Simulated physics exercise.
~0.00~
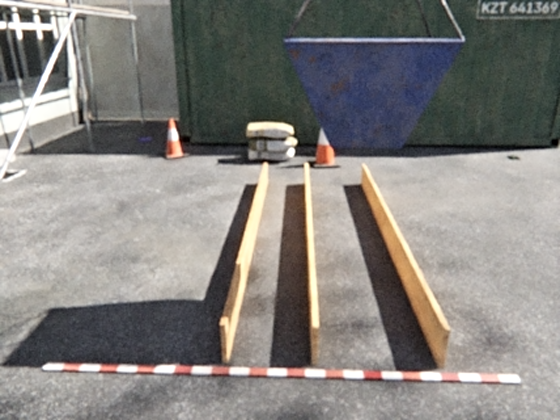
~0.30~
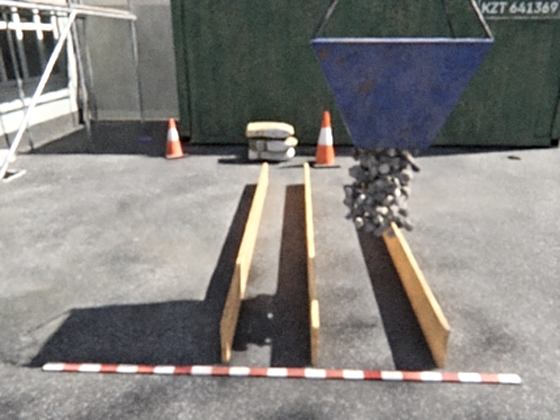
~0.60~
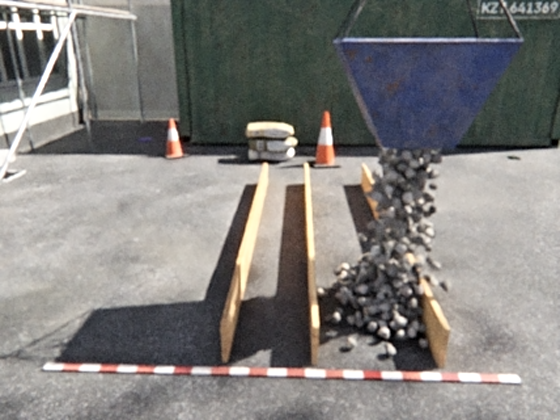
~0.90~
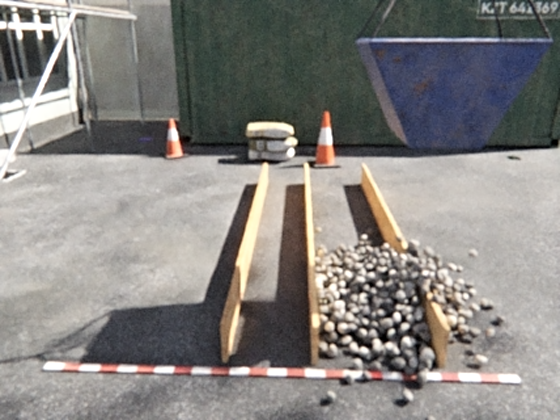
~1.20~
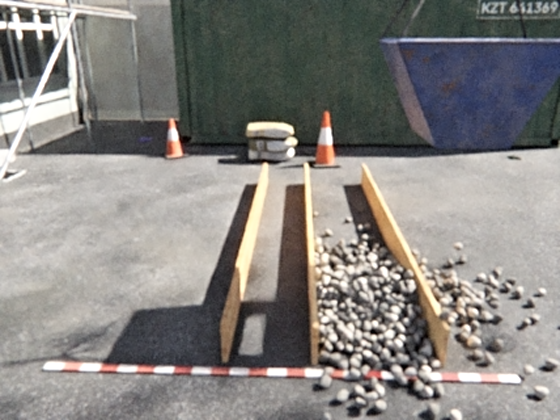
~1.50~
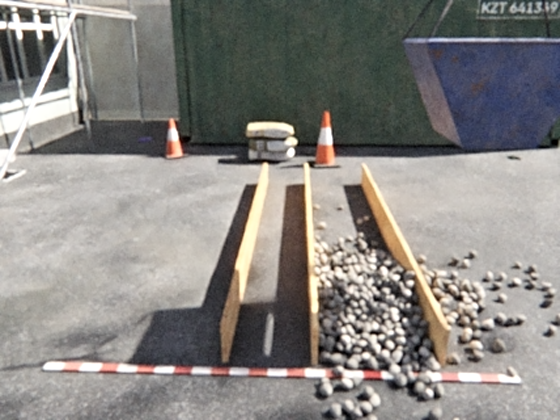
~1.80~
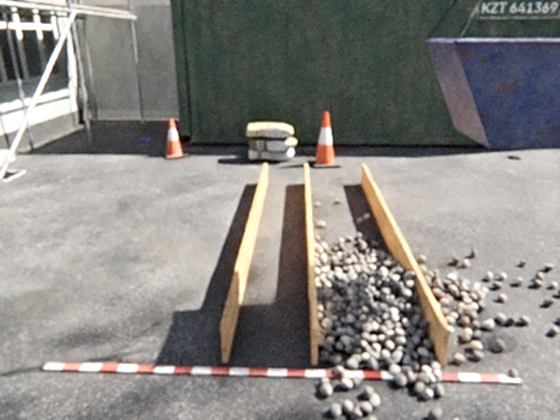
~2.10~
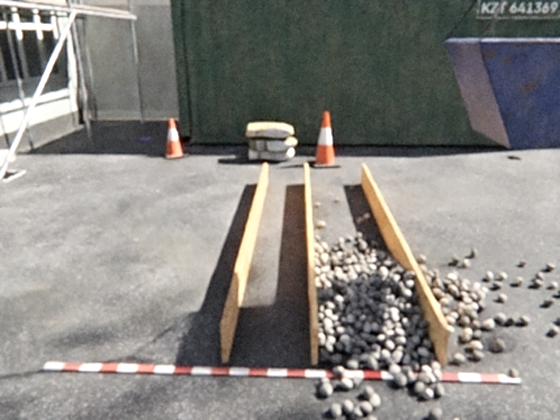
Blue skip moving right and pouring rounded stones between wooden boards, most settling in the right bay, some scattered beyond it.
